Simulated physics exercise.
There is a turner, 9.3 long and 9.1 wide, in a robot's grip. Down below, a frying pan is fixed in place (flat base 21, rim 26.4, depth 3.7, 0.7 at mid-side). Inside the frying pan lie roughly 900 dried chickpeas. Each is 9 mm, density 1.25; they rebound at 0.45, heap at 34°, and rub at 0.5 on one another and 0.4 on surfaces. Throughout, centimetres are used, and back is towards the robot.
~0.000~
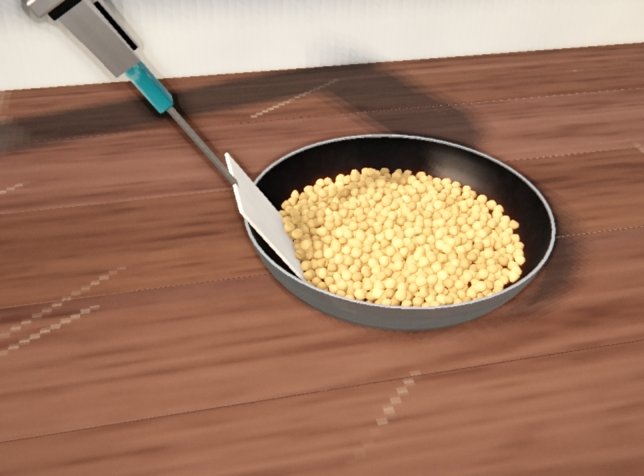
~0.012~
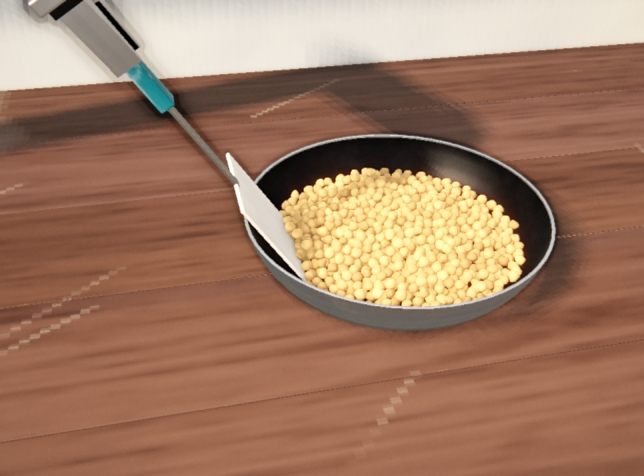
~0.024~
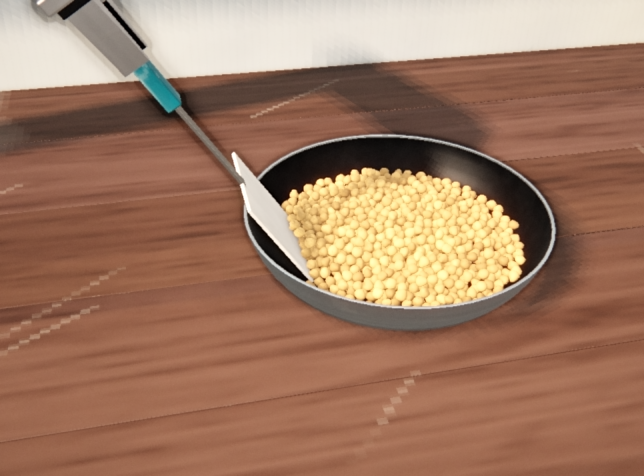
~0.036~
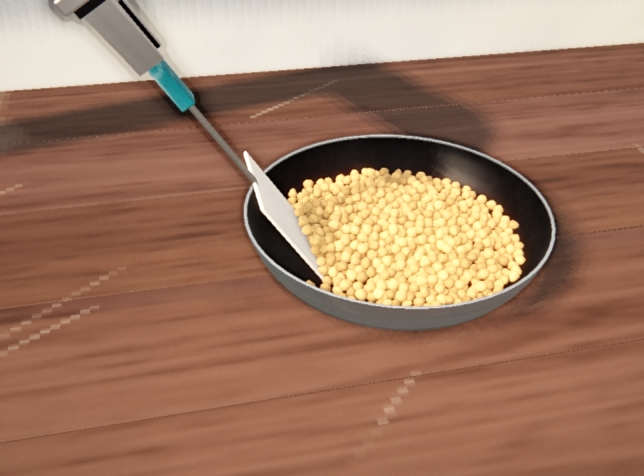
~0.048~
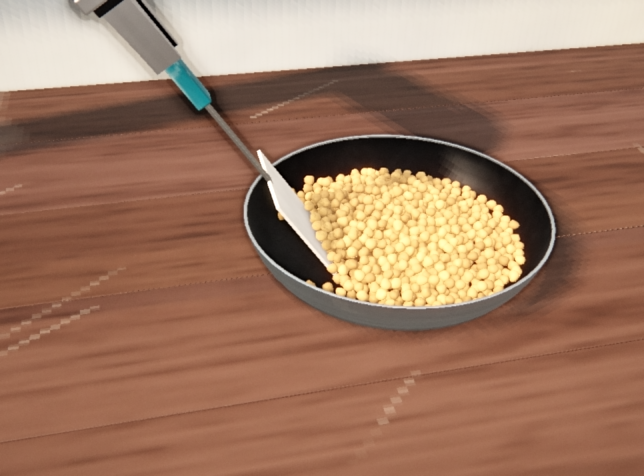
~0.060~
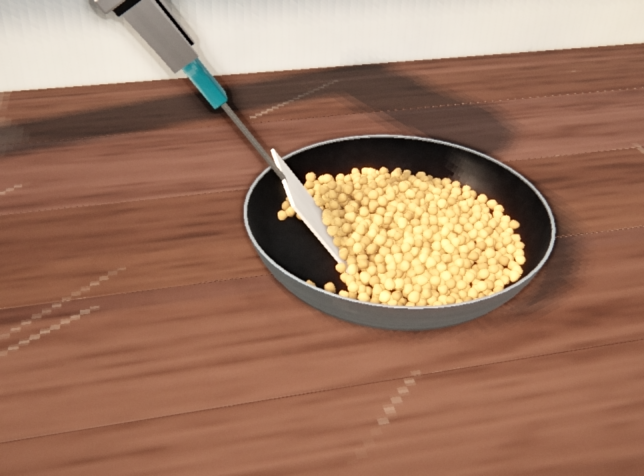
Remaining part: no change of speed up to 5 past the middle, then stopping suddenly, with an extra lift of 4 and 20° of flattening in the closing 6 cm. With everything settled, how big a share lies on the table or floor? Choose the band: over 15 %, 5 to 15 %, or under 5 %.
5 to 15 %.
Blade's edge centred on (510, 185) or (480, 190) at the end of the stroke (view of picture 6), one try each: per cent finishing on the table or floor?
Respectively about 20 and 15 percent end on the table or floor.
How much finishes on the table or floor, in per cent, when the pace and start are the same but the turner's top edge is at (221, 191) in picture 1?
Roughly 10%.
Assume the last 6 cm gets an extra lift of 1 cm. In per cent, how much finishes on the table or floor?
About 0 per cent.
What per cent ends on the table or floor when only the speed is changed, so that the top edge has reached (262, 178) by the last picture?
I'd say around 0 per cent.
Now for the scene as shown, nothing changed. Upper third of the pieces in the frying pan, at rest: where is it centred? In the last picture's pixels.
(486, 214).
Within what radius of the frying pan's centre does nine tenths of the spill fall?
It comes to about 55 cm.
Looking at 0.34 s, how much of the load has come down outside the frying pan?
That would be near 8 per cent, give or take.
After 0.09 s, sloping 57°, highest piece 6 above the table; 900 in the frying pan.
After 0.13 s, sloping 49°, highest piece 7 above the table; 900 in the frying pan.
After 0.34 s, sloping 37°, highest piece 5 above the table; 811 in the frying pan, 81 on the table or floor, 8 on the blade or in flight.
After 1.39 s, sloping 37°, highest piece 4 above the table; 811 in the frying pan, 89 on the table or floor.
At rest, 811 in the frying pan, 89 on the table or floor. That is 10 % on the table or floor.
